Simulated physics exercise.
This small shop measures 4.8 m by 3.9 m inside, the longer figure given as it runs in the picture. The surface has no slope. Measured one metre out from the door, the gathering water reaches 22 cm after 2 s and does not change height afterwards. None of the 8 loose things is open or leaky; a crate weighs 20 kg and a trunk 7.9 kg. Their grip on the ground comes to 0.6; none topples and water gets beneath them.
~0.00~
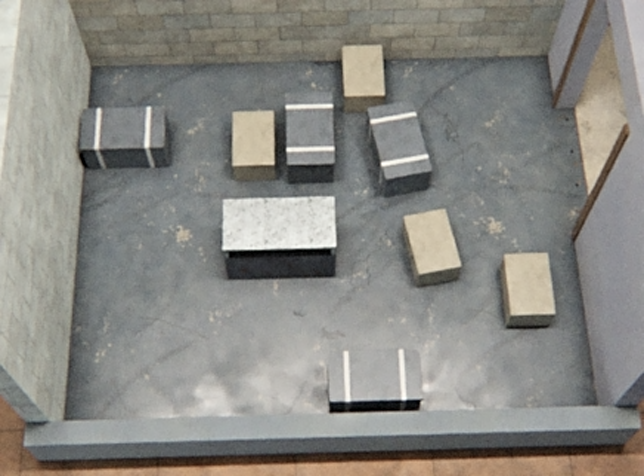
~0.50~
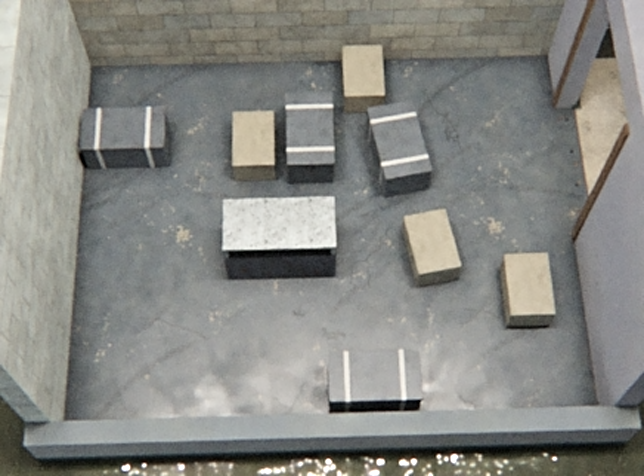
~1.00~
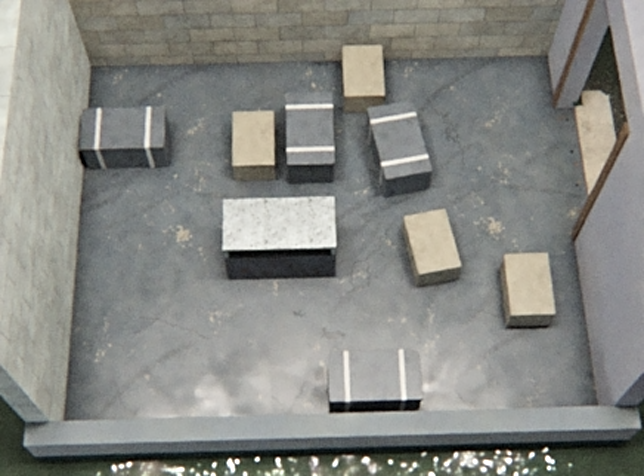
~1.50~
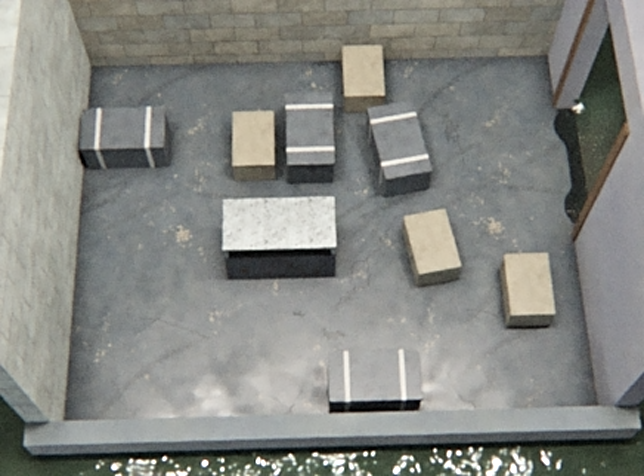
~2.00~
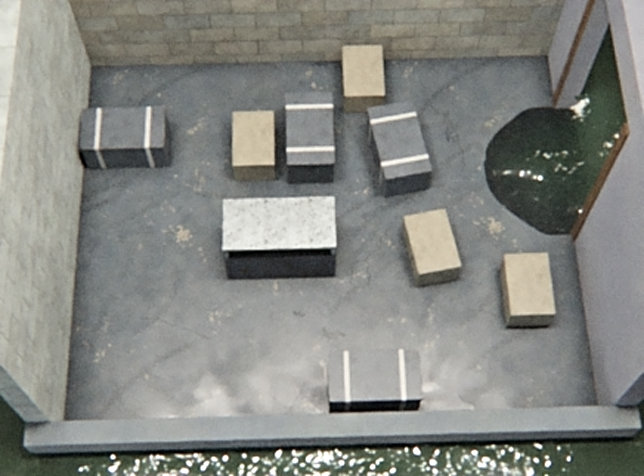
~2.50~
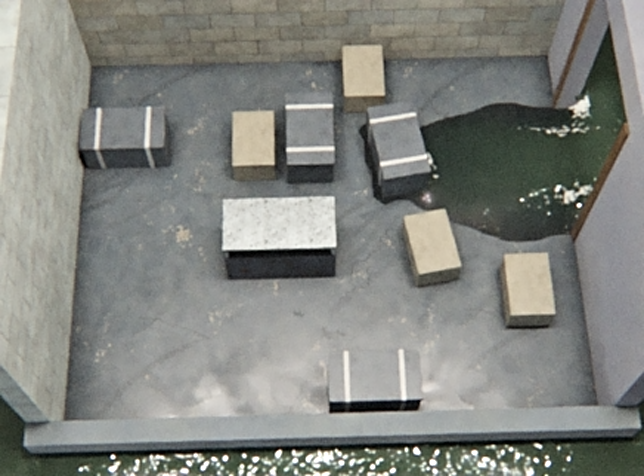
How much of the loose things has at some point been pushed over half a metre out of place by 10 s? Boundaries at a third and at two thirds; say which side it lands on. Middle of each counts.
It lands on or past two thirds.
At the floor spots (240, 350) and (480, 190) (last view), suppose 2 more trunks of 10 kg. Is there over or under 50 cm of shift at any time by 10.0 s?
Note: Item 1 below threshold; item 2 above threshold.
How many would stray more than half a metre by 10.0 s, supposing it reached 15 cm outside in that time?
Count: 4.
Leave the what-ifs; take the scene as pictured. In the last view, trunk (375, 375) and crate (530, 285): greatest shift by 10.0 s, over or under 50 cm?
Listed as asked: Outside the limit and inside the limit.
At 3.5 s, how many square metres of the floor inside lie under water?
Some 6.0 m2.
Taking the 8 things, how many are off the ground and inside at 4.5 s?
Total: 2.
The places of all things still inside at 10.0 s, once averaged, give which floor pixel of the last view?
The average lands around (250, 269).
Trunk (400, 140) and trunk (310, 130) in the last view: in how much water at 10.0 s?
About 12 and 12 cm.
After 3.5 s 1 of 8 are over 50 cm from their spots; 1 afloat.
After 4.5 s 3 of 8 are over 50 cm from their spots; 2 afloat.
After 7.0 s 5 of 8 are over 50 cm from their spots; 5 afloat.
After 10.0 s 7 of 8 are over 50 cm from their spots, and 7 have been at some point; 6 afloat.
